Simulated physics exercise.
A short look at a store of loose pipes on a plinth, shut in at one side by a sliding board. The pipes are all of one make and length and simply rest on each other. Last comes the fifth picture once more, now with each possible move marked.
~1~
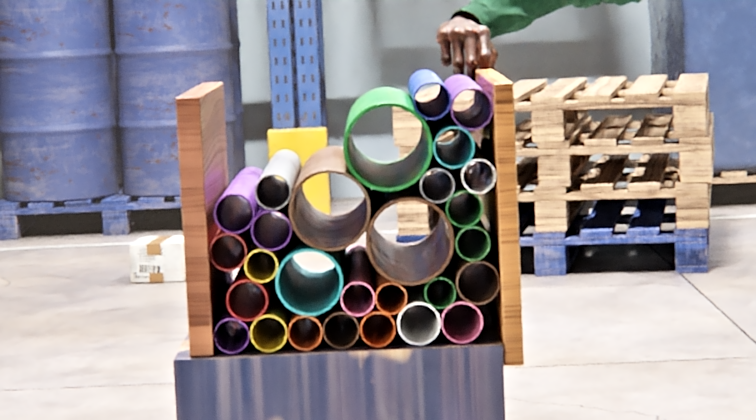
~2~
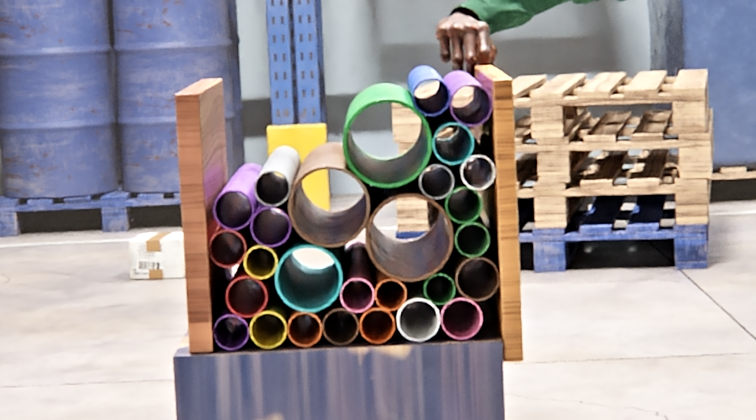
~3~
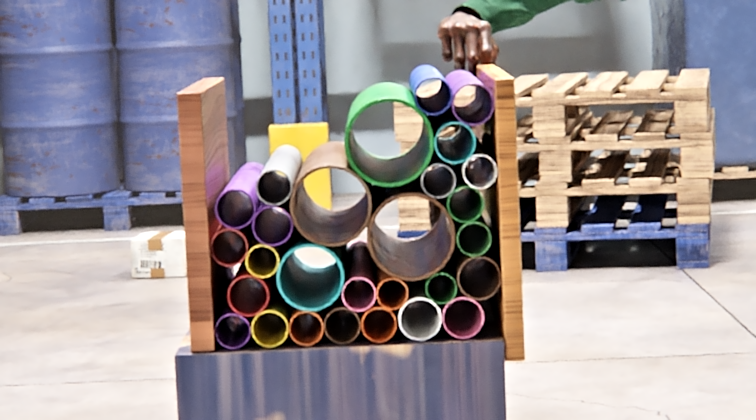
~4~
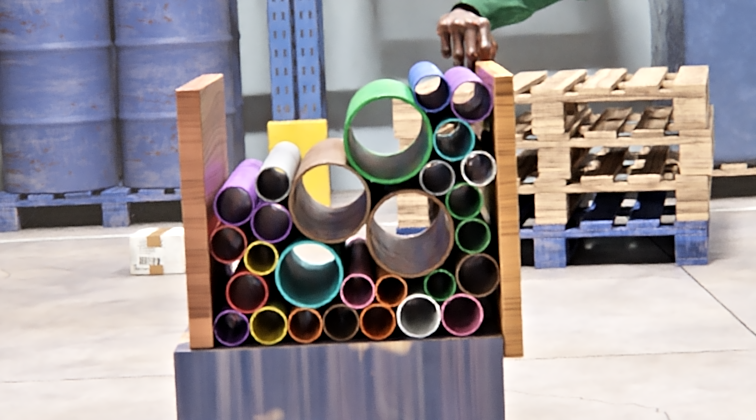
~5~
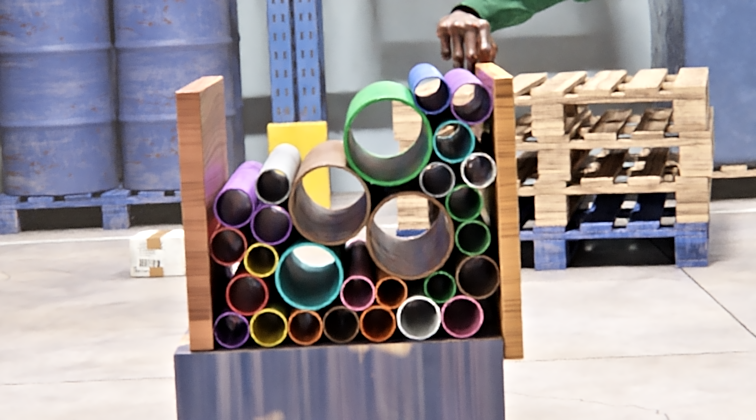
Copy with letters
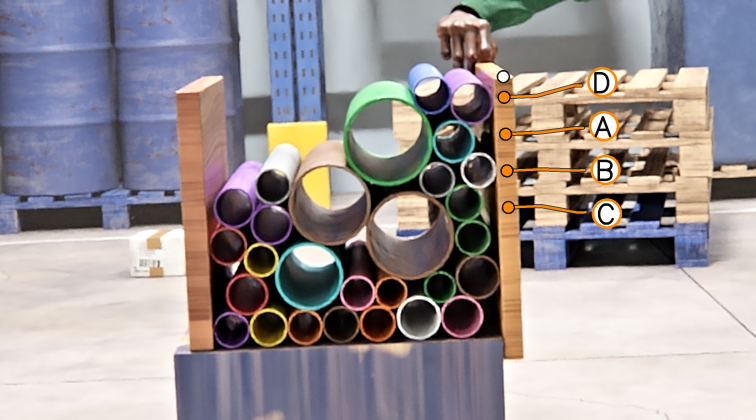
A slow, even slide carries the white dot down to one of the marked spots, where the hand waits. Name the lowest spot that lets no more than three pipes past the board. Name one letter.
B is the limit.
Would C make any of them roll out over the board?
Yes, at C.
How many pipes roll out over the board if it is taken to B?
At B the number is one.
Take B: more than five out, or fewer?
It loses fewer than five.
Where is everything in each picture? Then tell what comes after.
In the first picture, side board (496, 204); a white pipe (419, 323).
In the second picture, a white pipe (418, 320); a brown pipe (410, 238).
In the third picture, a green pipe (465, 204); a red pipe (229, 247).
In the fourth picture, a purple pipe (472, 101); side board (496, 196).
In the fifth picture, a white pipe (419, 318); a brown pipe (410, 236).
On the marked copy, A at (506, 134); B at (507, 171); C at (509, 207); D at (504, 98); the white dot at (504, 76).
With B. Early on, top of the board (494, 125).
Further on, top of the board (496, 171).
At the end, top of the board (496, 171), one out over the board.
As for the rest, A none out over the board; C four out over the board; D none out over the board.
